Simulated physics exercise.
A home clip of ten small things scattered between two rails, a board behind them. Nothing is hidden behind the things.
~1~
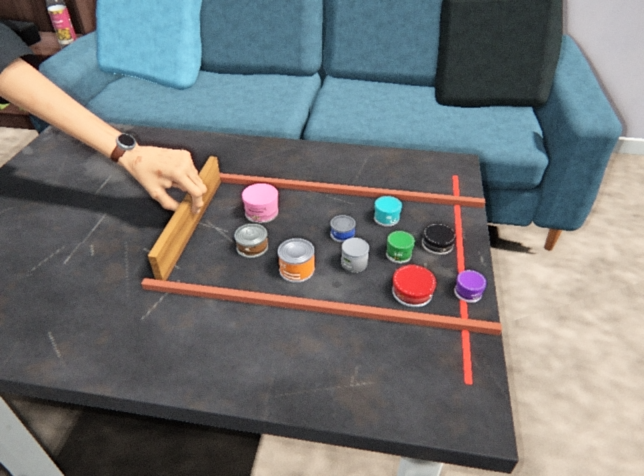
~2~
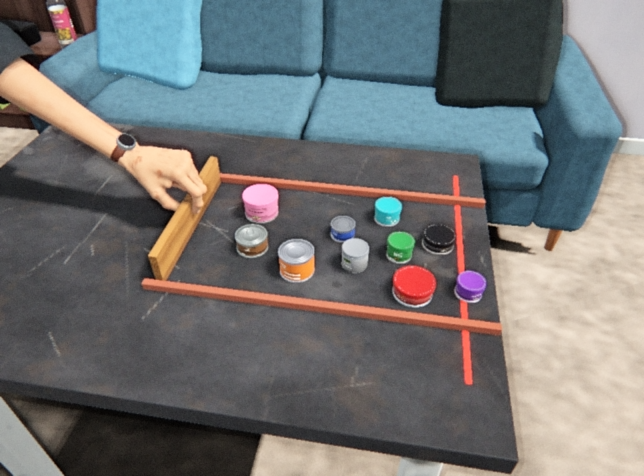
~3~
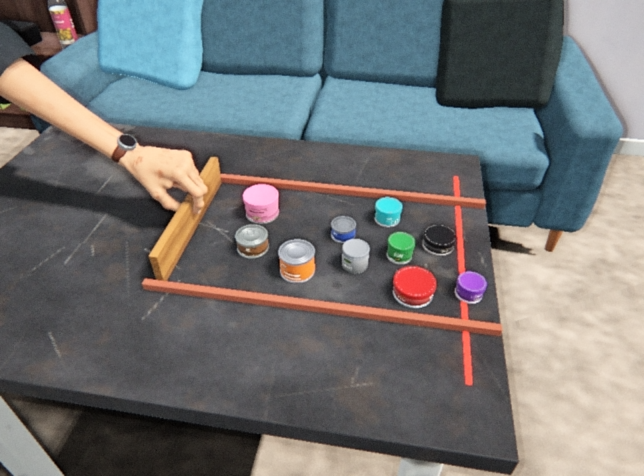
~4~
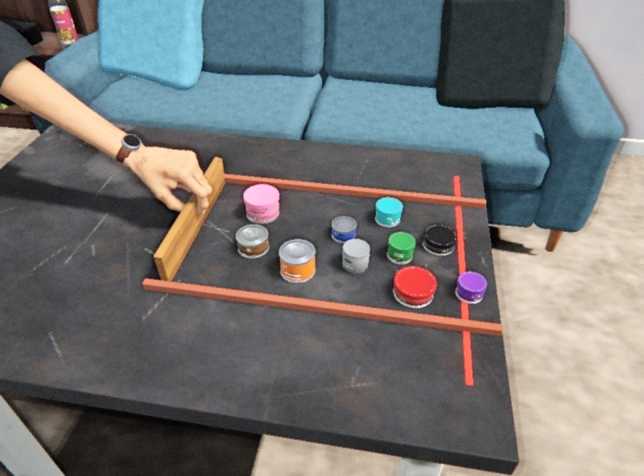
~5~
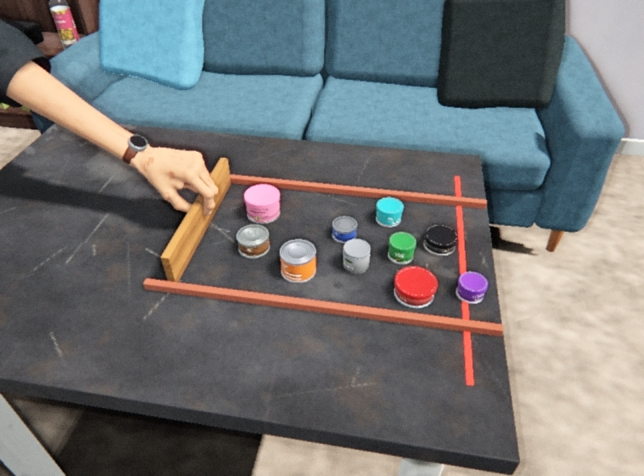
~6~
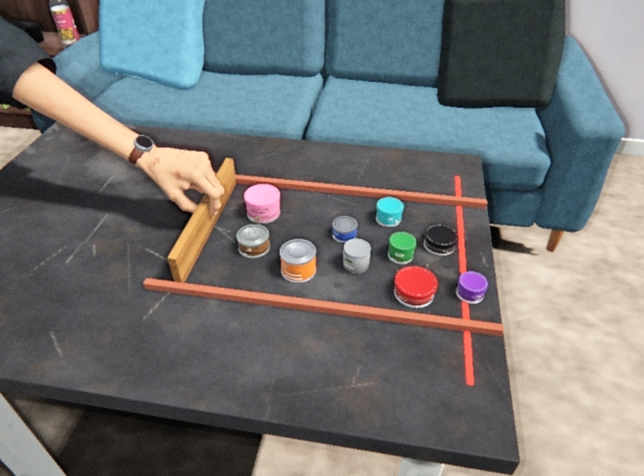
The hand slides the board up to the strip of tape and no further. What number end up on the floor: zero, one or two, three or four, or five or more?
Here the number that fall off is five or more.
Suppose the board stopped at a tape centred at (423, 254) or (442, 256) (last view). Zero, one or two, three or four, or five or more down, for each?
For each place: None at all; 1 or 2.
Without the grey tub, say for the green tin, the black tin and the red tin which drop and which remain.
The green tin comes down; the black tin is lost; the red tin is lost.
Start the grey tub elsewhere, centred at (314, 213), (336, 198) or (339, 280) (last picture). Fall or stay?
Place by place, it comes down; stays on; is kept.
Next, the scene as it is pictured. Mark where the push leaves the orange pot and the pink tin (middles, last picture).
First (486, 293), then (481, 225).
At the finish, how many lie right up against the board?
It touches 5.
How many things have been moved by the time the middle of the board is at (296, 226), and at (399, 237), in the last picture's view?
3 and 10.
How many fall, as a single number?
It comes to 5.
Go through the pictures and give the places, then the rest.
The first picture shows purple tin (470, 286); black tin (439, 239); red tin (413, 286); board (189, 214); tape (461, 257).
The second picture shows black tin (439, 240); board (190, 214).
The third picture shows red tin (414, 287); pink tin (262, 204).
The fourth picture shows purple tin (471, 288); orange pot (298, 261).
The fifth picture shows black tin (440, 240); brown tin (253, 241).
The sixth picture shows purple tin (472, 288); black tin (441, 240); red tin (415, 287); board (207, 216); tape (463, 258).
Soon after, none off yet; purple tin at rest near (472, 288); black tin at rest near (441, 240); red tin at rest near (415, 287).
After that, none off yet; purple tin at rest near (472, 288); black tin at rest near (441, 240); red tin displaced a little near (426, 293).
In the end, the number that fall off is five or more; gone, grey tub, green tin, red tin, black tin and purple tin.
